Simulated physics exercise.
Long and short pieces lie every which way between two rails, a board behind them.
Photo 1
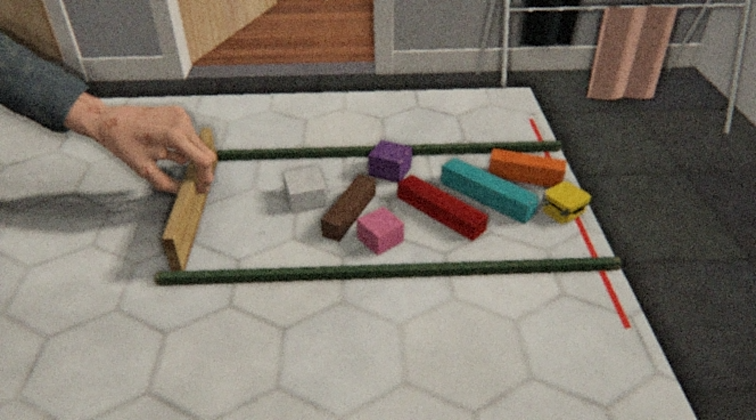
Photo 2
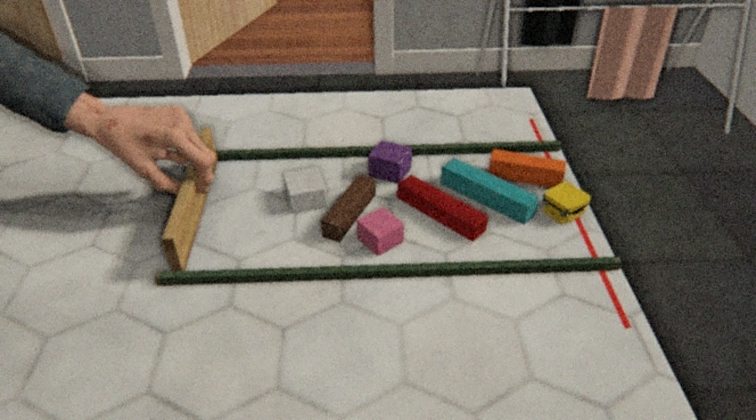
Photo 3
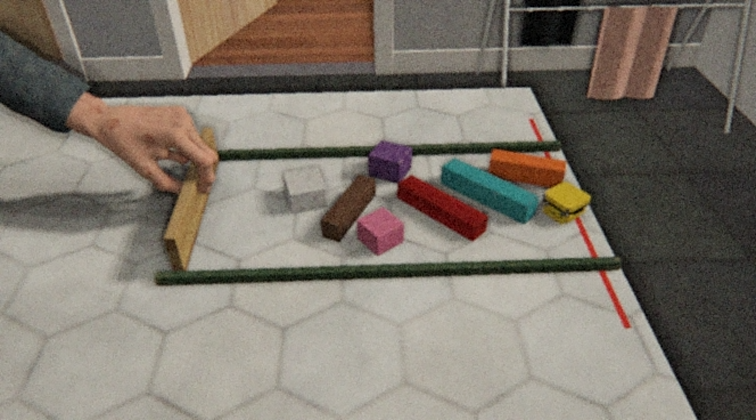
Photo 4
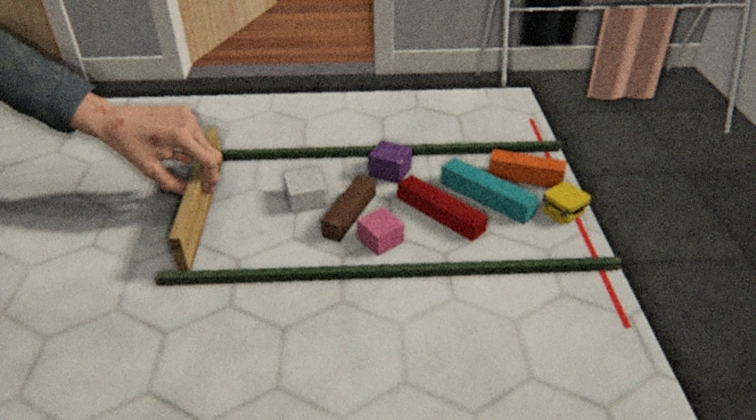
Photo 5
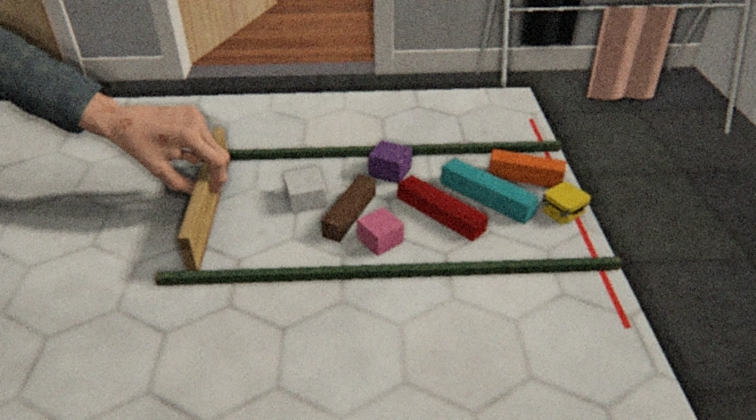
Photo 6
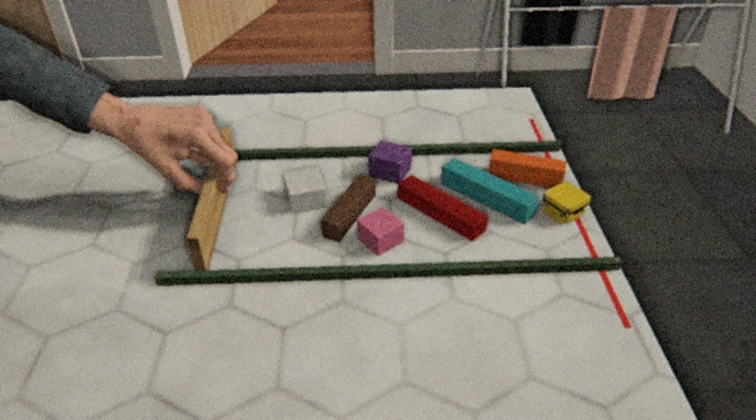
On a white hexagon-tiled surface, a hand slid a wooden board slightly to the right between two dark green rails, while the scattered colourful blocks in front of it, near a red line, stayed still.
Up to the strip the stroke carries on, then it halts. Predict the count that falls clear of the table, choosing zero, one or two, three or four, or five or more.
Lost: Five or more.
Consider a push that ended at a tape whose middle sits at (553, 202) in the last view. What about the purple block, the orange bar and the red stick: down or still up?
The purple block: It is still there. The orange bar: It is gone. The red stick: It is gone.
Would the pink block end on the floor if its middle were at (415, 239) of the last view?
It simply slips off.
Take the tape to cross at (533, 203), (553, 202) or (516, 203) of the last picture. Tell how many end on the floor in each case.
Per try: 4; 4; 3.
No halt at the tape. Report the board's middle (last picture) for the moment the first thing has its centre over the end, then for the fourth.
First about (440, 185), next about (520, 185).
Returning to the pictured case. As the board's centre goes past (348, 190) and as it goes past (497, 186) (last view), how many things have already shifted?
In order, the tallies are 4 and 8.
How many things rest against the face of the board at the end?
Looks like 3 of them, all told.
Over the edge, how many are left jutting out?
The total here is 3.
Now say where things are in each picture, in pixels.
In the first picture, yellow case (566, 204); orange bar (527, 169); turquoise bar (488, 190); board (194, 195); tape (569, 202).
In the second picture, orange bar (527, 169); brown bar (350, 207).
In the third picture, turquoise bar (488, 190); white block (305, 190).
In the fourth picture, yellow case (565, 204); red stick (441, 207).
In the fifth picture, orange bar (527, 169); board (207, 194).
In the sixth picture, yellow case (565, 204); orange bar (527, 169); turquoise bar (488, 190); board (215, 194); tape (569, 202).
Soon after, none off yet; yellow case at rest near (565, 204); orange bar at rest near (527, 169); turquoise bar at rest near (489, 189).
In the end, the number that fall off is five or more; gone, brown bar, red stick, turquoise bar, orange bar and yellow case.
